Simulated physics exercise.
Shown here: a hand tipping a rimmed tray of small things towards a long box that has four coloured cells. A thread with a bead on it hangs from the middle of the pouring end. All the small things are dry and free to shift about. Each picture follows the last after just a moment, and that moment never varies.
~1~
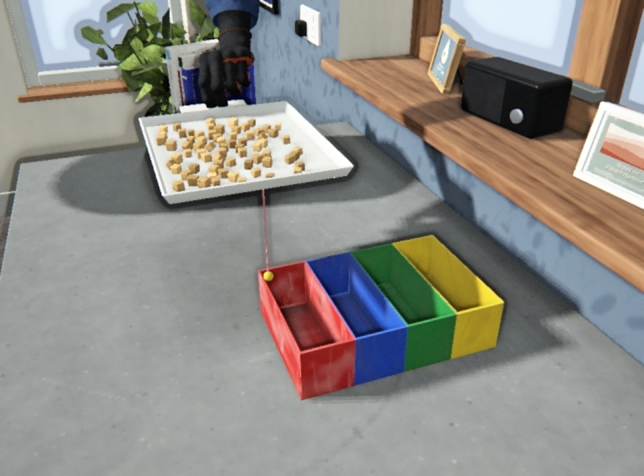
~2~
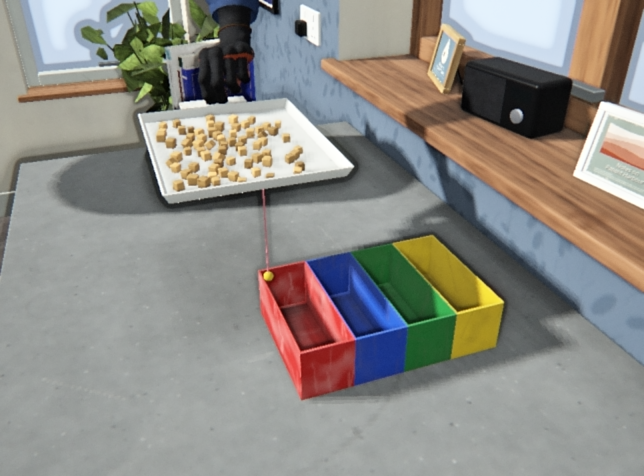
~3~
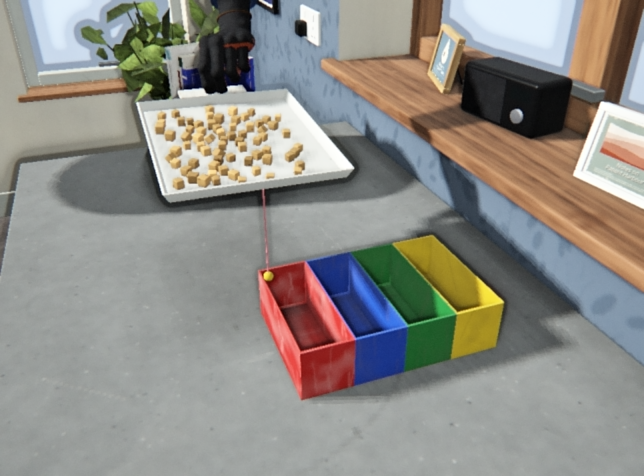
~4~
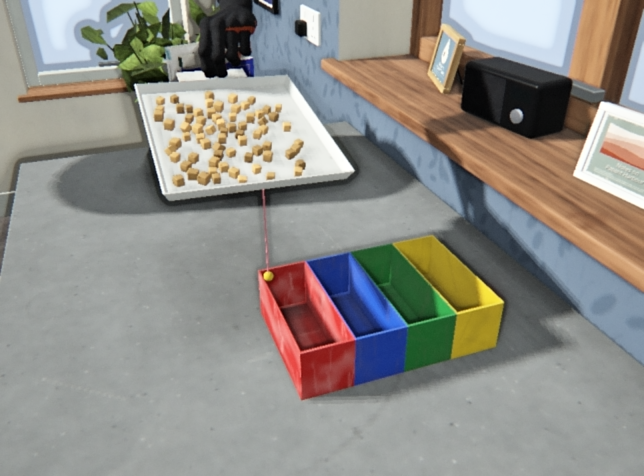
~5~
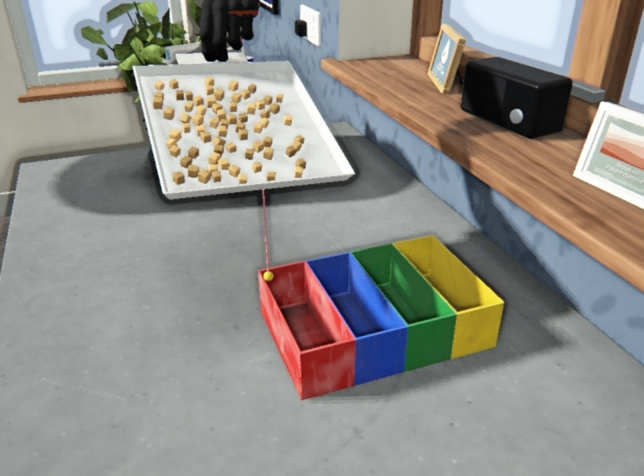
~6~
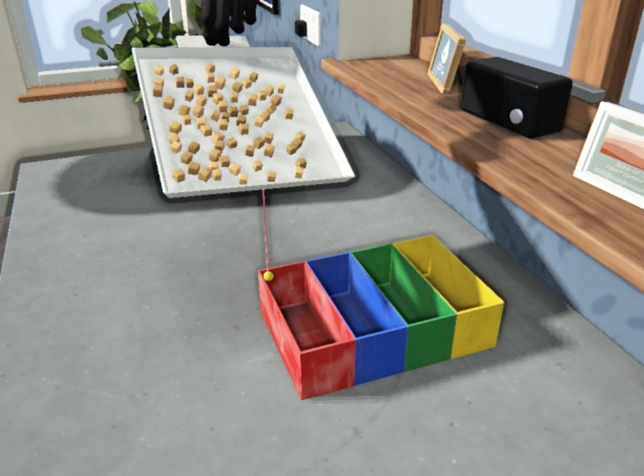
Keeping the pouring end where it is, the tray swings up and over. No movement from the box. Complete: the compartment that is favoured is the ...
... Blue one.
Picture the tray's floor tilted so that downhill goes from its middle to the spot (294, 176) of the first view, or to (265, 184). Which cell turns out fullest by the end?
One: The blue cell. Two: Red.
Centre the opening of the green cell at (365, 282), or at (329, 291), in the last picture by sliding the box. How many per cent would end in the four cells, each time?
Some 90 percent, followed by some 100 percent.
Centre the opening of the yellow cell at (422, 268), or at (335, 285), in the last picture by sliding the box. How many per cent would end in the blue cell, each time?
Roughly 40 per cent, then roughly 10 per cent.
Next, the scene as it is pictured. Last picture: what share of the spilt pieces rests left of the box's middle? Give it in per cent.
100 per cent or thereabouts.
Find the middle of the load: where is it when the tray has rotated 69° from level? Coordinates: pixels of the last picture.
Look close to (280, 181) in the last picture.
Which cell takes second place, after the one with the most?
Second: The red one.
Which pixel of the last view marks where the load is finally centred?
(341, 345).
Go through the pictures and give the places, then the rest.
Corners of the pouring end (168, 192) and (347, 165), level; middle of the load (224, 148), small wooden cubes; bead on its thread (269, 276); red cell (328, 365); blue cell (380, 351); green cell (430, 338); yellow cell (477, 326), in the first frame.
Corners of the pouring end (168, 192) and (347, 165), level; middle of the load (224, 146), in the second frame.
Corners of the pouring end (168, 191) and (347, 166), tipped barely, lowest at the right corner; middle of the load (224, 141), in the third frame.
Corners of the pouring end (169, 190) and (348, 168), tipped a little, lowest at the right corner; middle of the load (224, 133), in the fourth frame.
Corners of the pouring end (169, 189) and (348, 171), tipped clearly, lowest at the right corner; middle of the load (224, 125), in the fifth frame.
Corners of the pouring end (170, 188) and (348, 173), tipped clearly, lowest at the right corner; middle of the load (226, 117), about a tenth on the move; red cell (328, 365); blue cell (380, 351); green cell (430, 338); yellow cell (477, 326), in the sixth frame.
Just after the last frame, tray tipped steeply; the larger part on the tray; roughly a quarter falling or outside the box.
A moment on, tray tipped past a quarter turn; roughly half in the blue cell; roughly a quarter in the red cell; about a tenth in the green cell; roughly a quarter falling or outside the box.
Further on, tray tipped past a quarter turn; roughly half in the blue cell; roughly a quarter in the red cell; about a tenth in the green cell; roughly a quarter falling or outside the box.
When it is over, tray tipped past a quarter turn; roughly half in the blue cell; roughly a quarter in the red cell; about a tenth in the green cell; not one in the yellow cell; roughly a quarter outside the box.
